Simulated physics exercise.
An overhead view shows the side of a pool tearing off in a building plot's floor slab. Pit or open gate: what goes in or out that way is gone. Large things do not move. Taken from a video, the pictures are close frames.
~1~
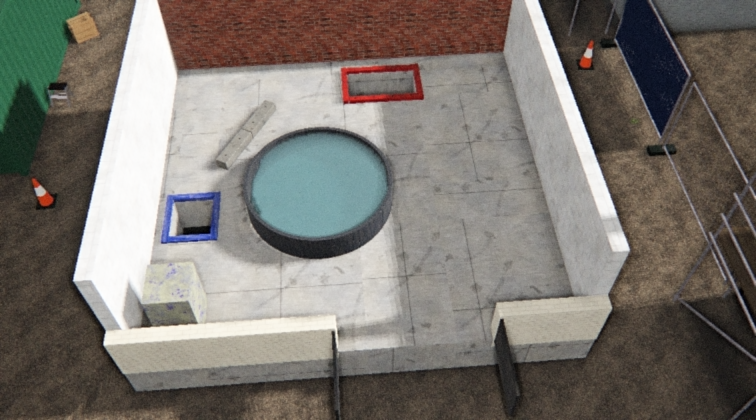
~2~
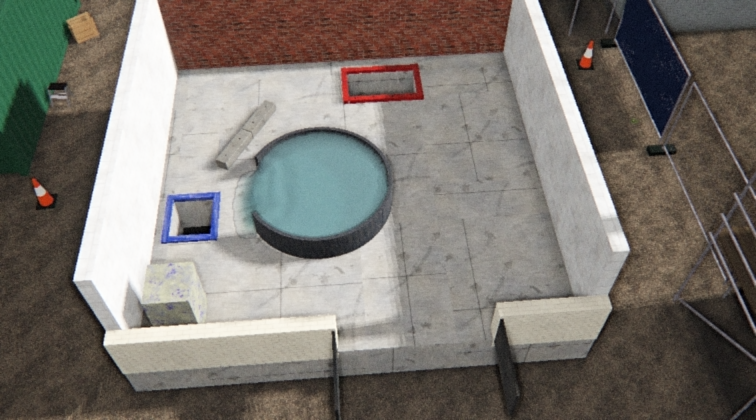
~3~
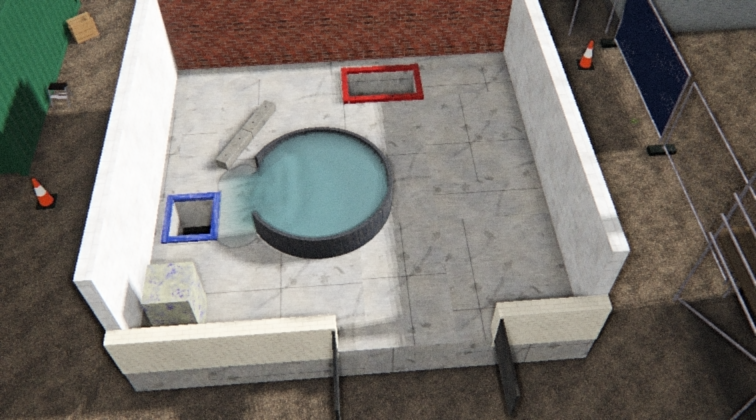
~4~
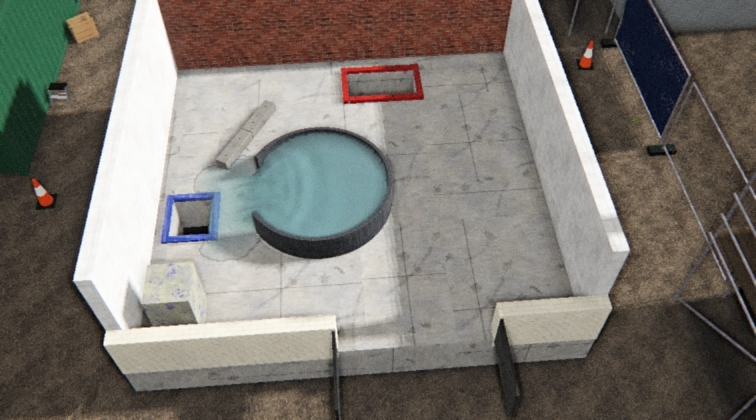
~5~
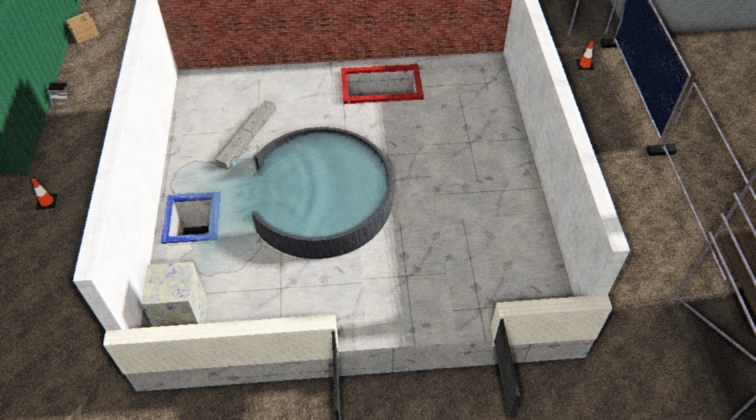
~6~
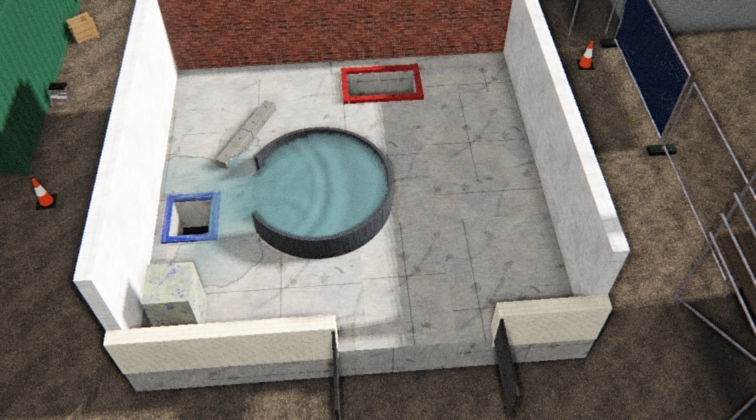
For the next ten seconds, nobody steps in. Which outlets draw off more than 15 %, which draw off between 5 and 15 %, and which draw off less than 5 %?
In order: Gate: Beneath five per cent. Red pit: Beneath five per cent. Blue pit: Past fifteen per cent.
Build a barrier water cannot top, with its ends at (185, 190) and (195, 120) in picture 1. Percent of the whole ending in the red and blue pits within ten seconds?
I'd say the red pit takes roughly 0 %, the blue pit roughly 40 %.
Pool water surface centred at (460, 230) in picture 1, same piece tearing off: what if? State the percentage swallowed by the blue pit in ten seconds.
The blue pit gets 15 per cent.
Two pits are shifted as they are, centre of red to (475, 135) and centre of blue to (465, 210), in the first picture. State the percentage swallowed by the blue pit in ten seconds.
The blue pit takes 0 per cent.
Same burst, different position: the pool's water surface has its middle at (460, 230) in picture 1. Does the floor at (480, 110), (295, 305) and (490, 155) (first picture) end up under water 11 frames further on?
Spot one unwetted, spot two wetted, spot three unwetted.
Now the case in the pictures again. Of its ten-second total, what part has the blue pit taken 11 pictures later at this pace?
About 40 per cent.
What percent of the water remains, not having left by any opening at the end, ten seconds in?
I make it 62 per cent.
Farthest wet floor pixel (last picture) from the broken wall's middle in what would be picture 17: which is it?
Somewhere about (177, 78).
A moment on, water covers 10 % of the floor; the gate 0 %, the red pit 0 %, the blue pit 8 %.
Next, water covers 20 % of the floor; the gate 0 %, the red pit 0 %, the blue pit 15 %.
Then, water covers 30 % of the floor; the gate 0 %, the red pit 0 %, the blue pit 23 %.
Later, water covers 50 % of the floor; the gate 0 %, the red pit 0 %, the blue pit 31 %.
In the end, water covers 70 % of the floor; the gate 2 %, the red pit 0 %, the blue pit 35 %.
